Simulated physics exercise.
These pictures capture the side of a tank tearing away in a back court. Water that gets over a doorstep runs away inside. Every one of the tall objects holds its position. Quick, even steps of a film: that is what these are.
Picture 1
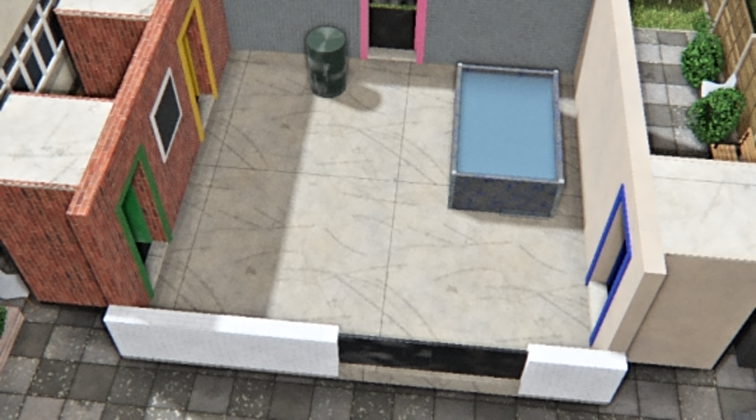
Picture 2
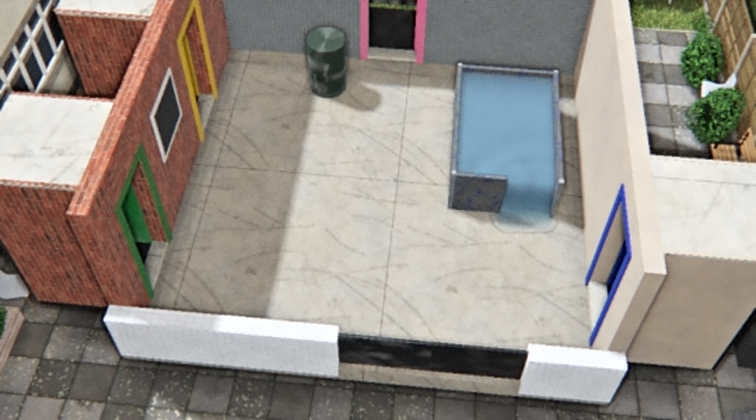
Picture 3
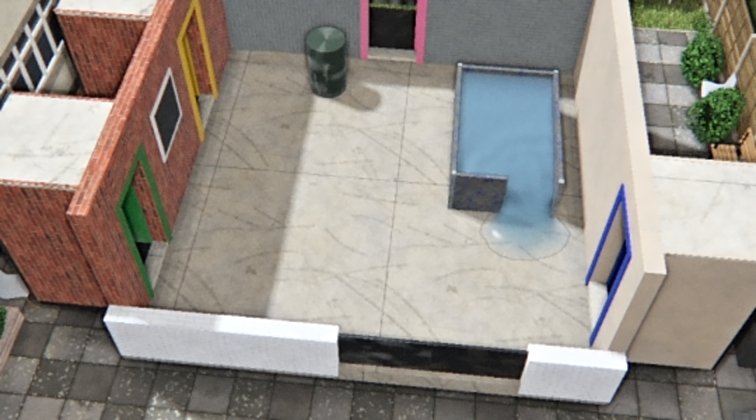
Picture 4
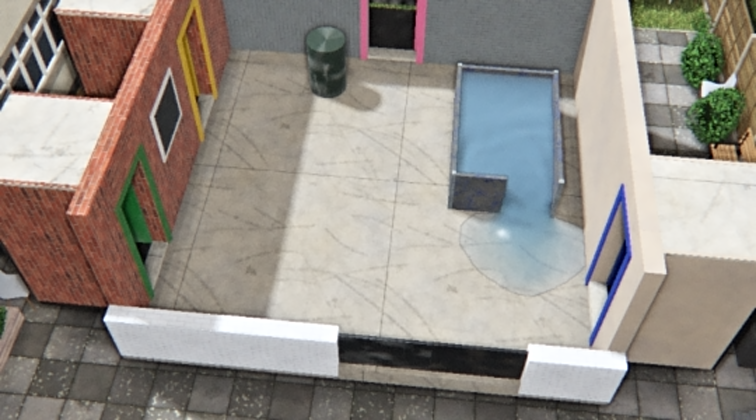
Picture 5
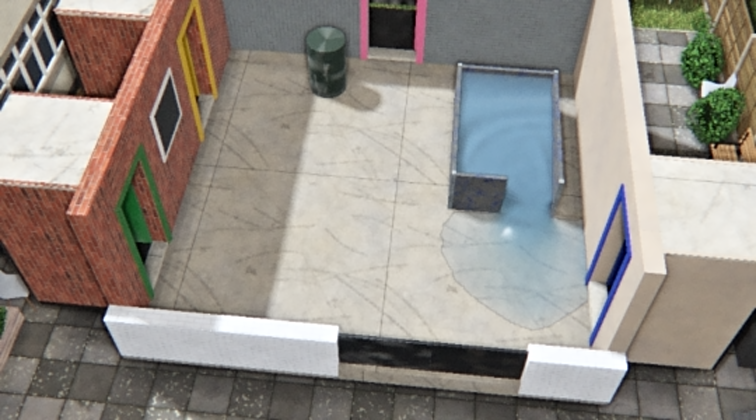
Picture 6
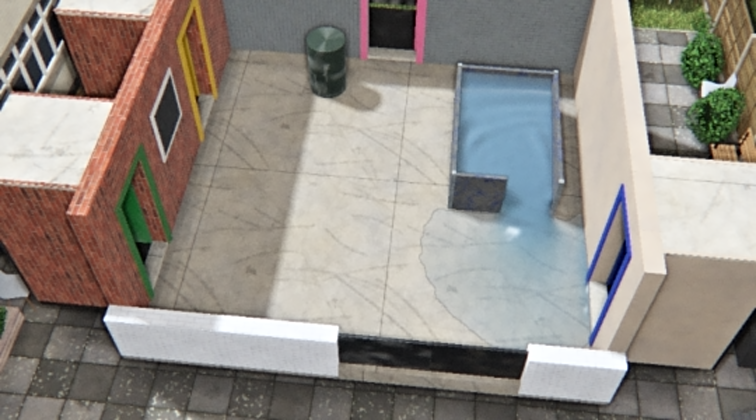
A water tank's front side breaks open and water spreads across the courtyard floor.
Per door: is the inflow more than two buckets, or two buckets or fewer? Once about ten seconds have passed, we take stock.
The green door will let in too much, the blue door will let in too much, the pink door will let in an allowed amount, the yellow door will let in an allowed amount.
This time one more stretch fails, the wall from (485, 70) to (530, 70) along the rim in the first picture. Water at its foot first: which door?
The pink door comes first.
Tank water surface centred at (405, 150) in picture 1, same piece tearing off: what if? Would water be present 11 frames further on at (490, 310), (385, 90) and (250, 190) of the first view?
Going through them in turn: Waterlogged, still bare and still bare.
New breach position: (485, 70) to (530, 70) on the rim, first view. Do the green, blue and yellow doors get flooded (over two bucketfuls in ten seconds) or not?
Lab note: Green above the mark, blue below the mark, yellow below the mark.
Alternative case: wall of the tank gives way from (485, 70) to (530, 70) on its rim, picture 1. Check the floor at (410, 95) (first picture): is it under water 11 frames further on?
Verdict: Covered.
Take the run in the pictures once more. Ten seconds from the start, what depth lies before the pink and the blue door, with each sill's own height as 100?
The first comes to about 50 percent, the second to about 70 percent.
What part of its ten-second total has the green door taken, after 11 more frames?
Estimate: Some 0 per cent.
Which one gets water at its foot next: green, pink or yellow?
If you ask me, it's the one in green.
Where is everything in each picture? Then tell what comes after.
Still water in the water tank at (507, 124), in the first frame.
The front is at (497, 222), out from the gap at (528, 200), in the second frame.
Water pours out at (527, 202) and has run to (512, 255), in the third frame.
Water pours out at (527, 203) and has run to (537, 290), in the fourth frame.
The front is at (542, 322), out from the gap at (527, 203), in the fifth frame.
The front is at a hidden place, out from the gap at (527, 203), in the sixth frame.
A moment on, water covers 20 % of the floor; the green door not reached, the blue door under two buckets in, the pink door not reached, the yellow door not reached.
Next, water covers 25 % of the floor; the green door not reached, the blue door under two buckets in, the pink door not reached, the yellow door not reached.
Then, water covers 45 % of the floor; the green door under two buckets in, the blue door over two buckets in, the pink door not reached, the yellow door not reached.
Later, water covers 70 % of the floor; the green door far over two buckets in, the blue door far over two buckets in, the pink door not reached, the yellow door wet at the sill, nothing in.
In the end, water covers 90 % of the floor; the green door far over two buckets in, the blue door far over two buckets in, the pink door wet at the sill, nothing in, the yellow door wet at the sill, nothing in.
